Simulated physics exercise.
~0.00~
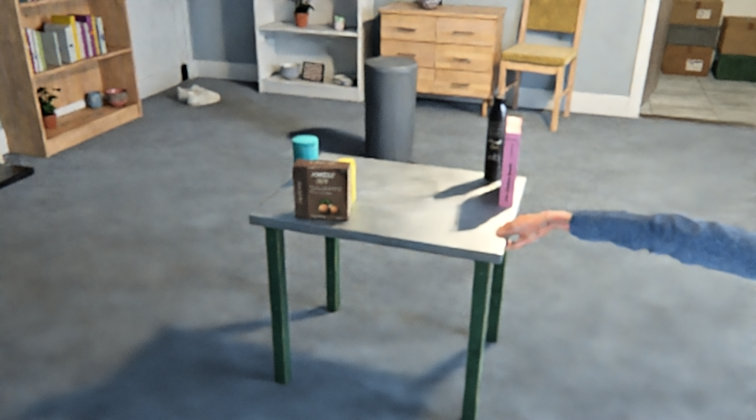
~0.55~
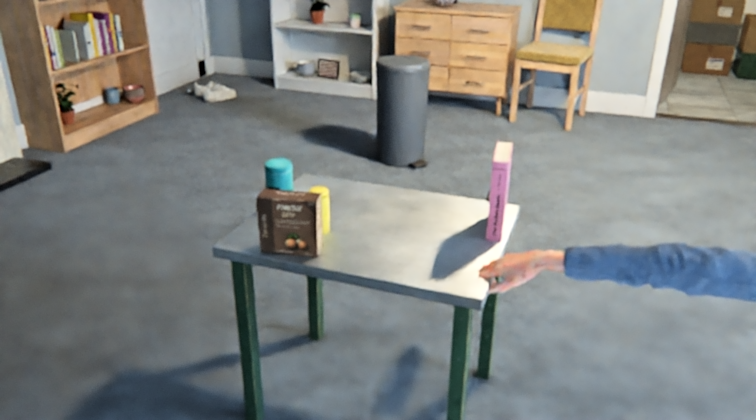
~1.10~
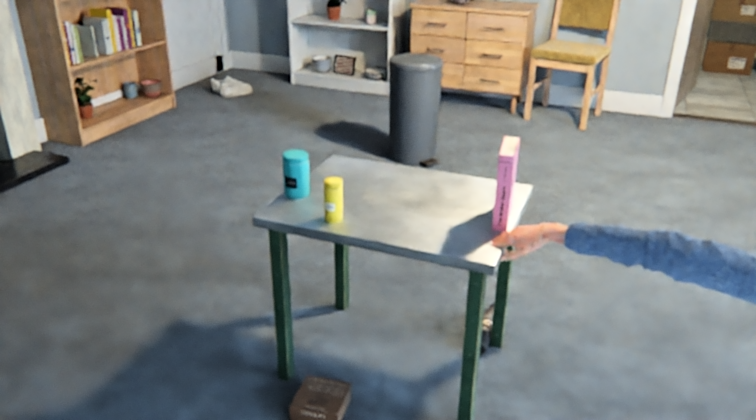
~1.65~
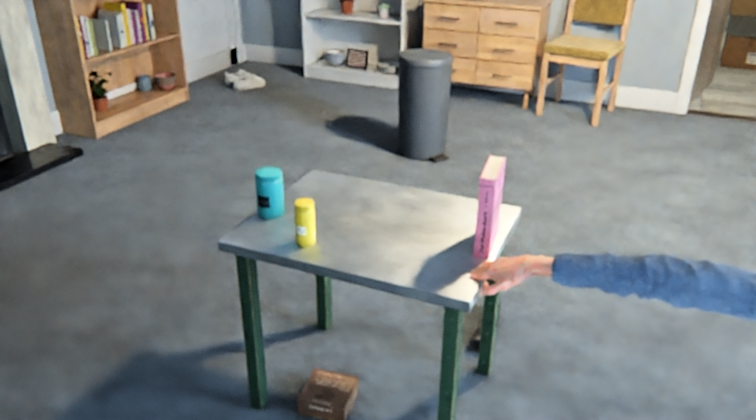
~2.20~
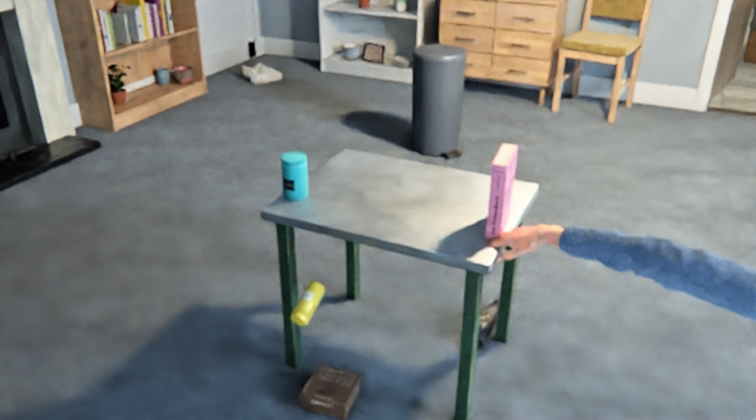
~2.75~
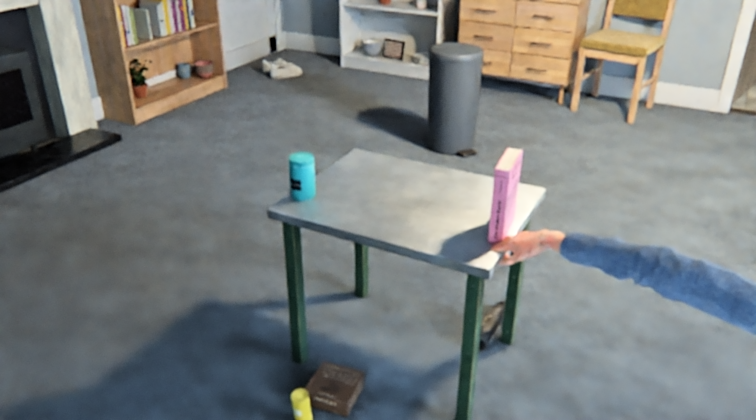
A hand in a blue sleeve held the corner of a small table as it jerked about, and the black bottle, the brown packet and then the yellow shaker fell to the floor, leaving the turquoise jar and pink book standing on top.
